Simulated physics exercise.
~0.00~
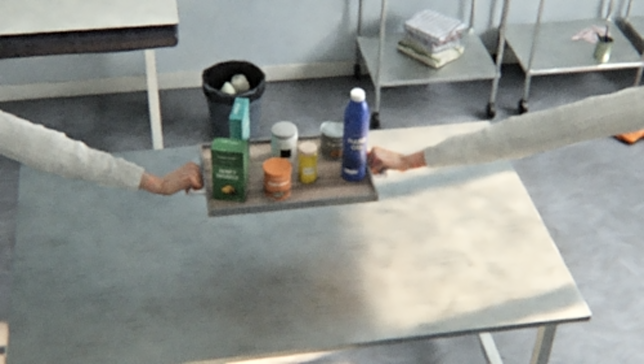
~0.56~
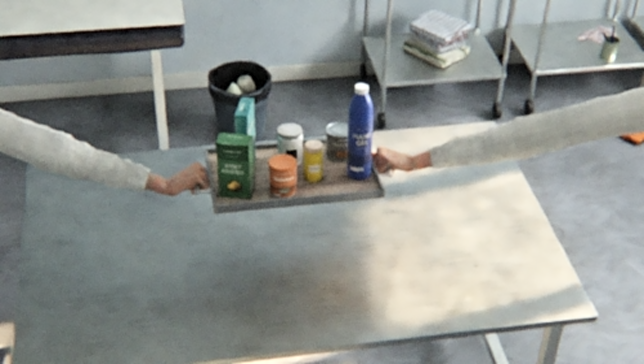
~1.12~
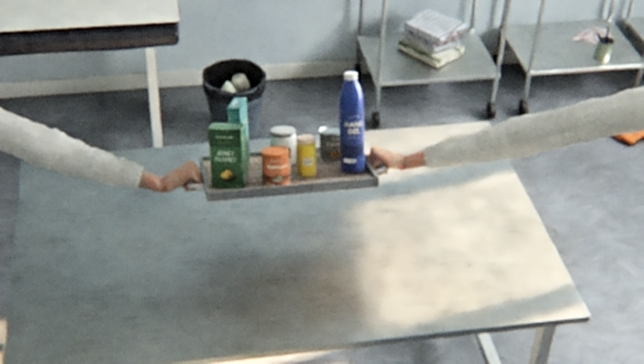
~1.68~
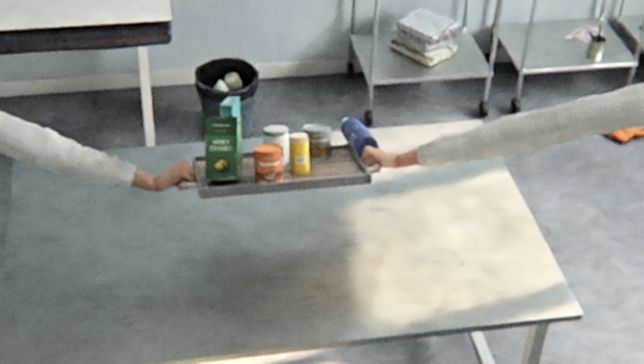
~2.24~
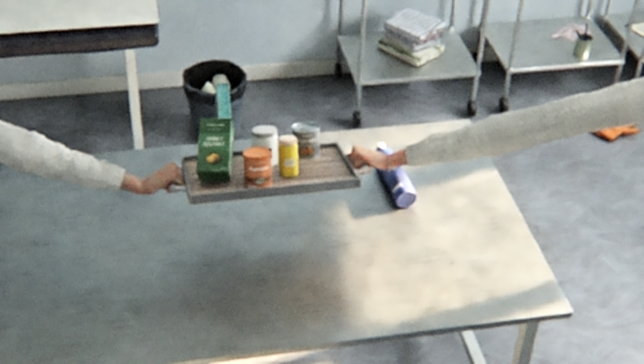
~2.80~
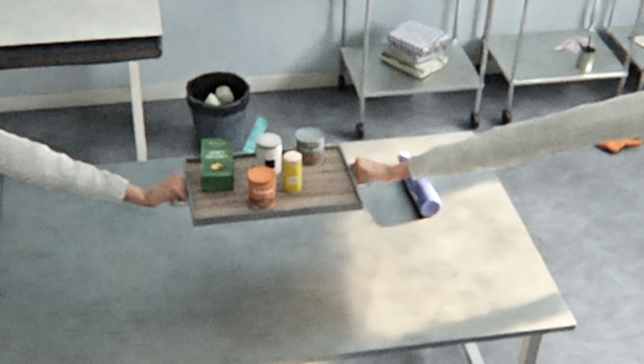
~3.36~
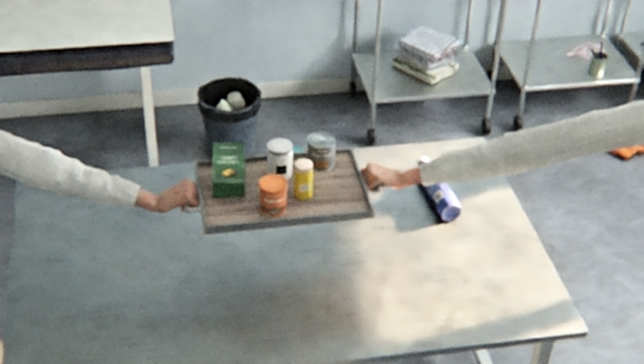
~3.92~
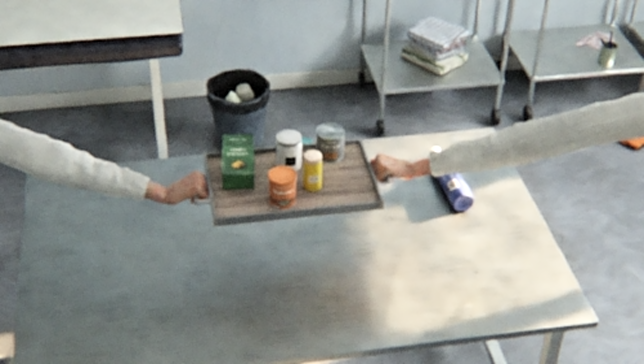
In a grey-floored room with metal shelving and a waste bin, two hands hold a wooden tray of packets, tins, a jar, a shaker and a blue bottle above a pale table. The tray tilts so its far edge dips, and the items begin to lean. The blue bottle tips over and drops off the right side onto the table, while the turquoise packet topples off the back. As the tray levels out, the bottle shifts a little farther right. Finally, the green packet lies tipped on the tray beside the upright orange tin, yellow shaker, white jar and grey tin, with the bottle lying on the table.
